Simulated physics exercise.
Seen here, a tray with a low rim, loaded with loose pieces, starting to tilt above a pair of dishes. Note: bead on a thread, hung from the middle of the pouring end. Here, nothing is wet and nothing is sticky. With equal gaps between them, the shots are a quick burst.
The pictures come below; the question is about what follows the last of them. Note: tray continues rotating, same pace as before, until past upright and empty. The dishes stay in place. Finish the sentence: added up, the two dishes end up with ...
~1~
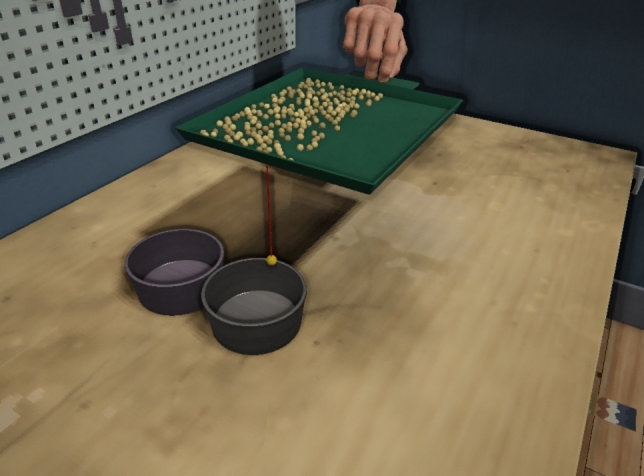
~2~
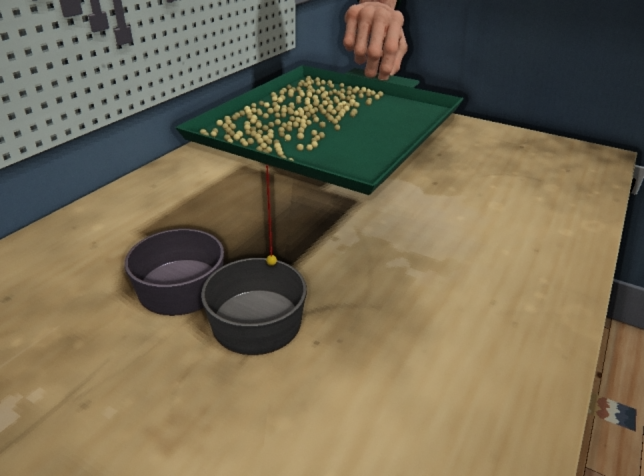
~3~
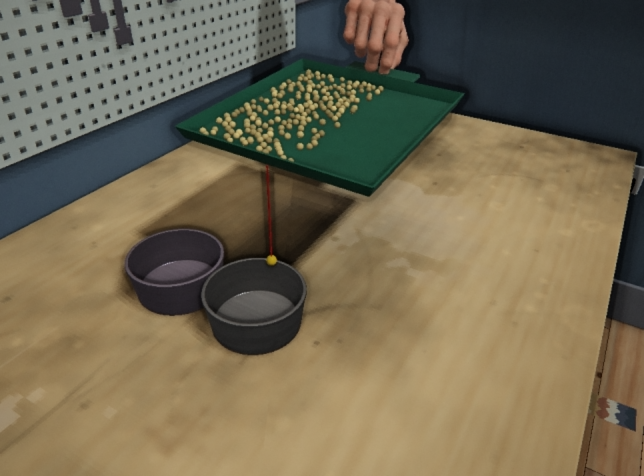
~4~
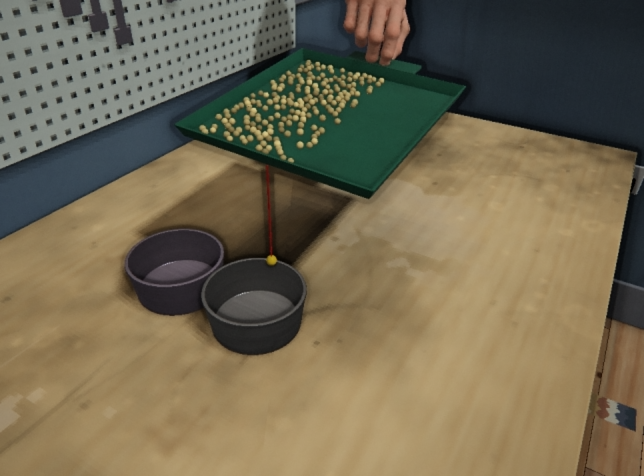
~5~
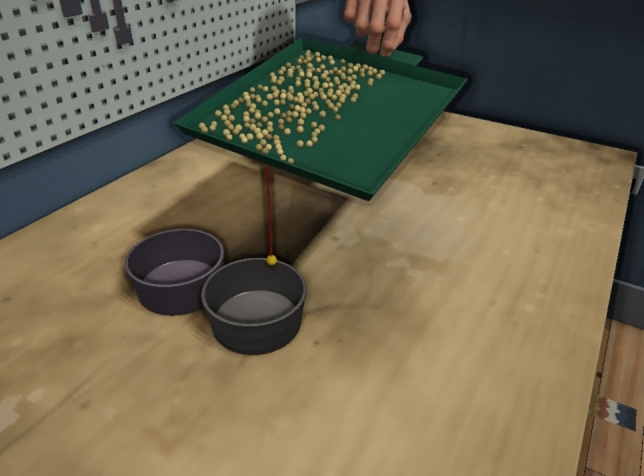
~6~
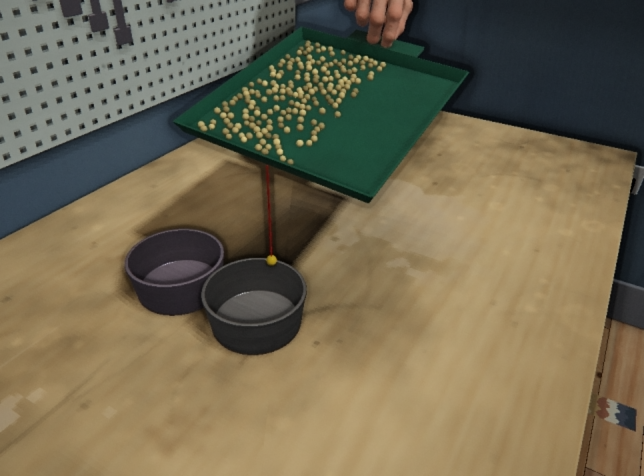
... under half of it.
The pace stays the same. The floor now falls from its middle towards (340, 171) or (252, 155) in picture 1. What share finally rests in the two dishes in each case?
Respectively 0 and 100 in a hundred.
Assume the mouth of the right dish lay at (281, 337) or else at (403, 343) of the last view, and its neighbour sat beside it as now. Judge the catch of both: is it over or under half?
Earlier try a minority share, later try a majority share.
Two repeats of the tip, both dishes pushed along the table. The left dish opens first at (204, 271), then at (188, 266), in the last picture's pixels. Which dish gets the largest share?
Placement one: The right-positioned dish. Placement two: The right-positioned dish.
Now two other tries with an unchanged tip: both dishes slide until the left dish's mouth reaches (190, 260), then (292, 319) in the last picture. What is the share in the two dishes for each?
Trial 1 about 30 %, trial 2 about 50 %.
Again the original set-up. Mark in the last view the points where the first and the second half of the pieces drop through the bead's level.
The first part passes (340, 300); everything after passes (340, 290).
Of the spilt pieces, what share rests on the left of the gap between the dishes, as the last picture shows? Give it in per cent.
Left portion: Around 0 %.
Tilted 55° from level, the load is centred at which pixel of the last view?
Look close to (322, 184) in the last picture.
Soon after the last picture, tray tipped steeply; most on the tray; a small part outside both; a small part in the air.
A little later, tray tipped right over; a stray few on the tray; a small part in the right dish; most outside both; a small part in the air.
Later still, tray tipped past a quarter turn; a small part in the right dish; most outside both.
At rest, tray tipped past a quarter turn; a small part in the right dish; none in the left dish; most outside both.
